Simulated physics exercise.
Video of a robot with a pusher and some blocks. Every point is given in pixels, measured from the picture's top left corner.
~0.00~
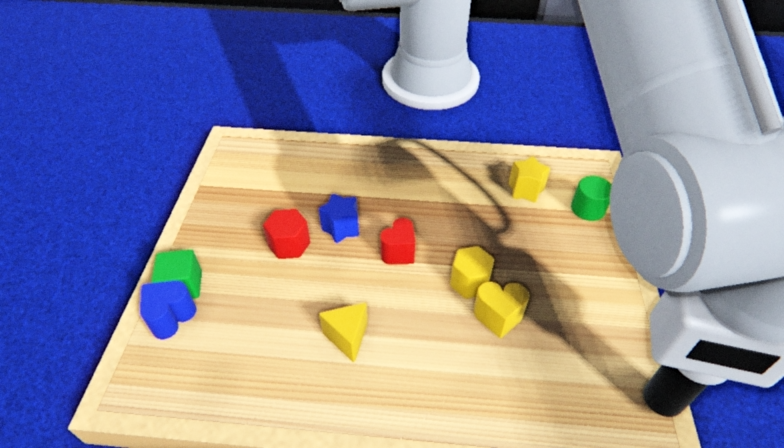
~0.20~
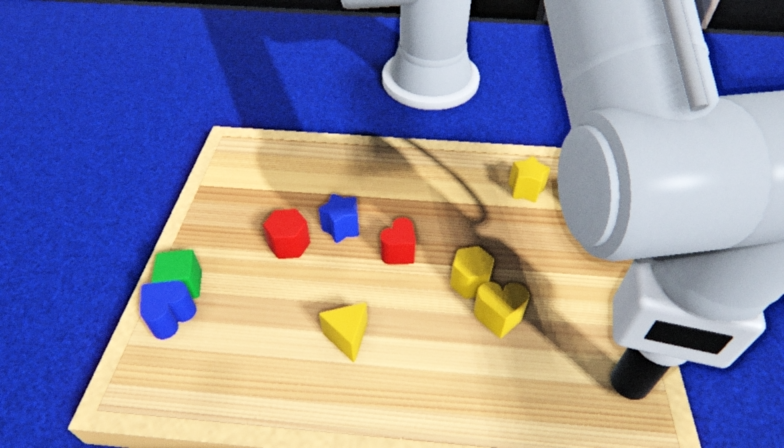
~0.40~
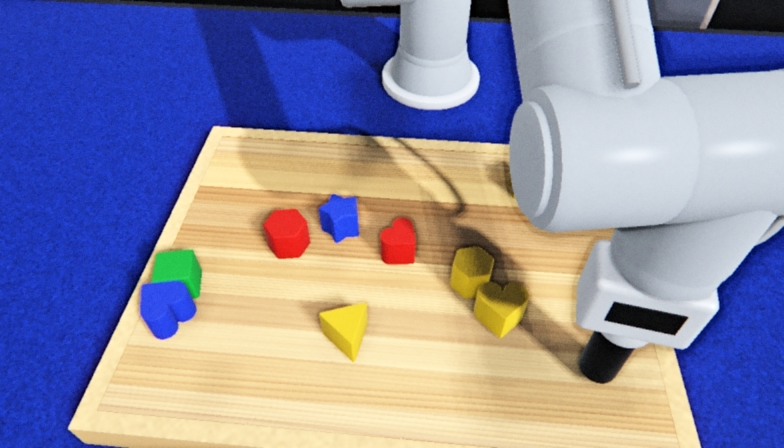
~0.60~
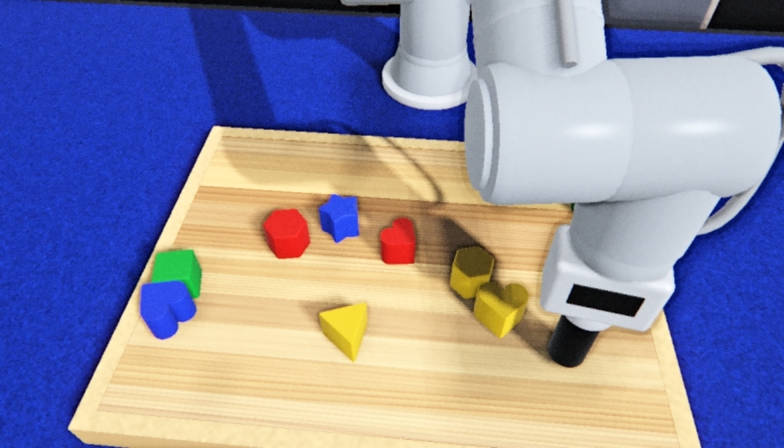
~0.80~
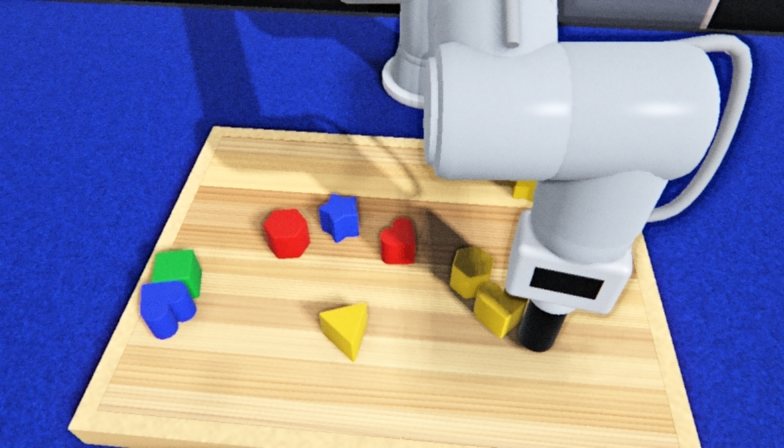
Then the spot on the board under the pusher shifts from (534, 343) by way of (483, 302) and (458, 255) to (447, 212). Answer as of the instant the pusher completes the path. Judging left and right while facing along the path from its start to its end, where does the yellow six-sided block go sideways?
It slides leftward.
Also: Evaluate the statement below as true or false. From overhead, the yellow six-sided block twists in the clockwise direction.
True
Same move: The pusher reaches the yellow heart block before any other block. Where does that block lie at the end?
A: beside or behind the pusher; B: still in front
Correct choice: A.
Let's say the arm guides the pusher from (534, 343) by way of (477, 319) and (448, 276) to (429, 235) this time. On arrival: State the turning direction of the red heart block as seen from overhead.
Seen from above, counterclockwise.
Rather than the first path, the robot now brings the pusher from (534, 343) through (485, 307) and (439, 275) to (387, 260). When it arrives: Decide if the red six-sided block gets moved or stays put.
From what I can tell, it will keep its place.
The first path, step by step. One third of the way, pusher at (484, 295); yellow six-sided block at (451, 237), turned 45° clockwise; yellow heart block at (456, 265), turned 20° anticlockwise.
Two thirds of the way, pusher at (459, 248); yellow six-sided block at (434, 216), turned 80° clockwise; yellow heart block at (429, 250), turned 45° anticlockwise.
At the end, pusher at (448, 205); red heart block not moved; yellow six-sided block at (419, 201), turned 40° clockwise; yellow heart block at (429, 250), turned 45° anticlockwise.
